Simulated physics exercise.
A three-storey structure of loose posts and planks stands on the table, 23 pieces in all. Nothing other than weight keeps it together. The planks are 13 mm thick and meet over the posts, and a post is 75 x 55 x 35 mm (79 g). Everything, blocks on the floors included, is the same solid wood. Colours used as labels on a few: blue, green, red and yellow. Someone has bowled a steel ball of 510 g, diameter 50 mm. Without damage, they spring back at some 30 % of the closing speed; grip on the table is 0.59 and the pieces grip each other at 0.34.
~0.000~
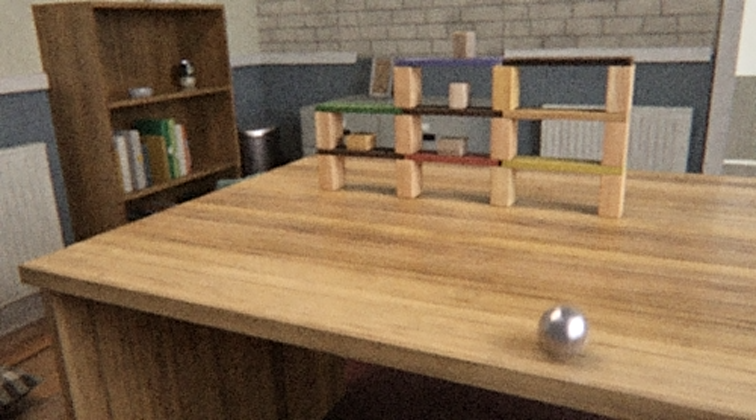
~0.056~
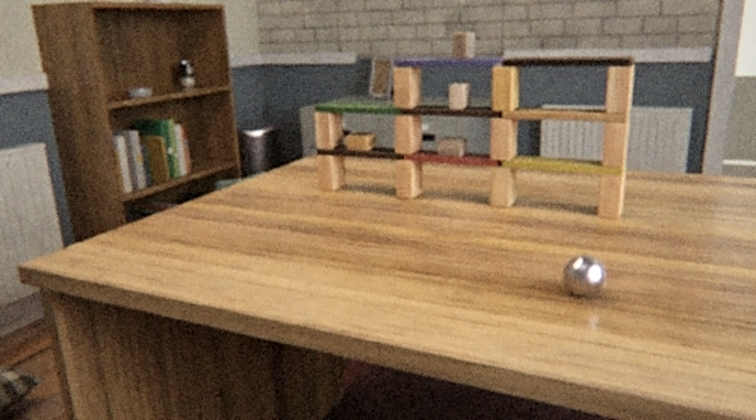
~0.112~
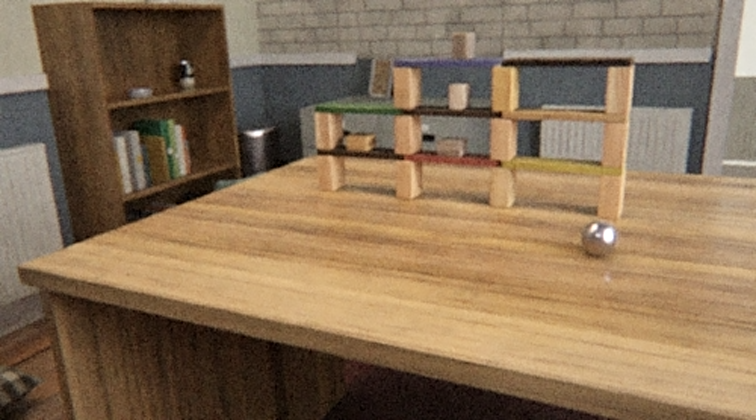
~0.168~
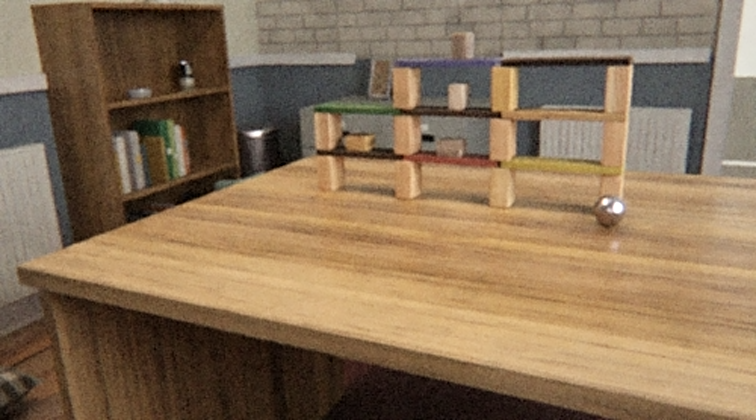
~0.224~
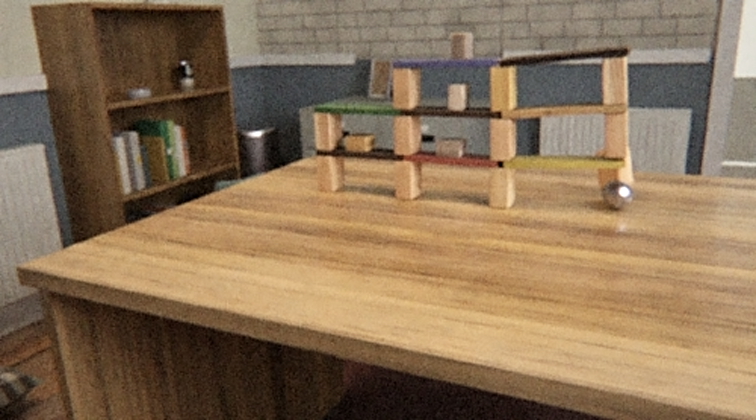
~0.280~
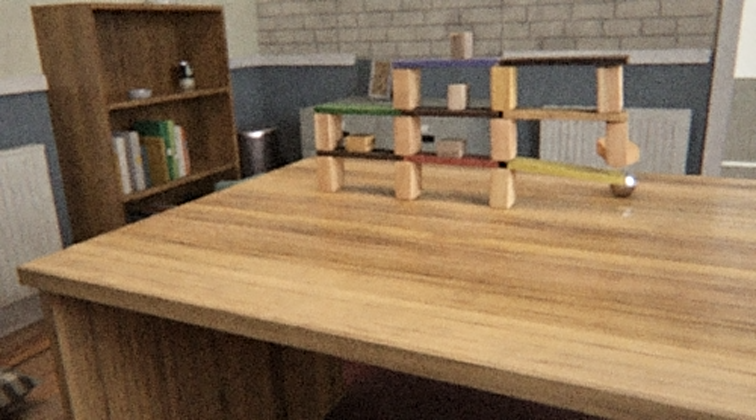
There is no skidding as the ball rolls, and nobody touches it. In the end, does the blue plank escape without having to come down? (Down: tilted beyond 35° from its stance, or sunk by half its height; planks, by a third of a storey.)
Down.
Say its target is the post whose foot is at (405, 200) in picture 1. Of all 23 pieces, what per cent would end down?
Then it would be 60 %.
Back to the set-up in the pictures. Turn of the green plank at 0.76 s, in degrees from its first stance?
I'd estimate close to 0°.
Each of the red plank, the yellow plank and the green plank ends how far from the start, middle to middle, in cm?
Start to finish, close to red 0, yellow 6, green 0 centimetres.
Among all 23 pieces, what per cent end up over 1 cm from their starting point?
Fraction: 45 %.
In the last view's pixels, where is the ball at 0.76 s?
Roughly at (634, 305).
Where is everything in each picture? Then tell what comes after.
In the first frame (pixels give the middle of a visible side), ball (563, 331) 46 cm from contact, 2.7 m/s; blue plank (446, 63); green plank (357, 110); red plank (450, 160); none has stirred.
In the second frame, ball (584, 276) 31 cm from contact, 2.7 m/s; blue plank (446, 64).
In the third frame, ball (599, 238) 16 cm from contact, 2.7 m/s; blue plank (446, 64).
In the fourth frame, ball (609, 210) after contact, 2.3 m/s; blue plank (445, 64); one has shifted.
In the fifth frame, ball (617, 194) after contact, 1.7 m/s; blue plank (444, 64); yellow plank (563, 165) 13 mm from its place; steepest lean 29°, the post at (625, 164); movement in 6 of them.
In the sixth frame, ball after contact, 1.7 m/s; blue plank (443, 64); yellow plank (566, 174) 8° from how it stood; green plank (355, 112); 1 of the 23 pieces down, 6 disturbed in all.
After 0.46 s, ball still moving; 6 of the 23 pieces down; blue plank 10° from how it stood; yellow plank 22° from how it stood, 35 mm lower.
After 0.76 s, ball still moving; 9 of the 23 pieces down; blue plank on its side; yellow plank 22° from how it stood, 36 mm lower.
In the end (1.5 s), ball rolling away; 9 of the 23 pieces down; blue plank upside down; yellow plank 22° from how it stood, 36 mm lower; green plank unmoved. From the last view, middles, blue plank near (403, 205), yellow plank near (567, 182).
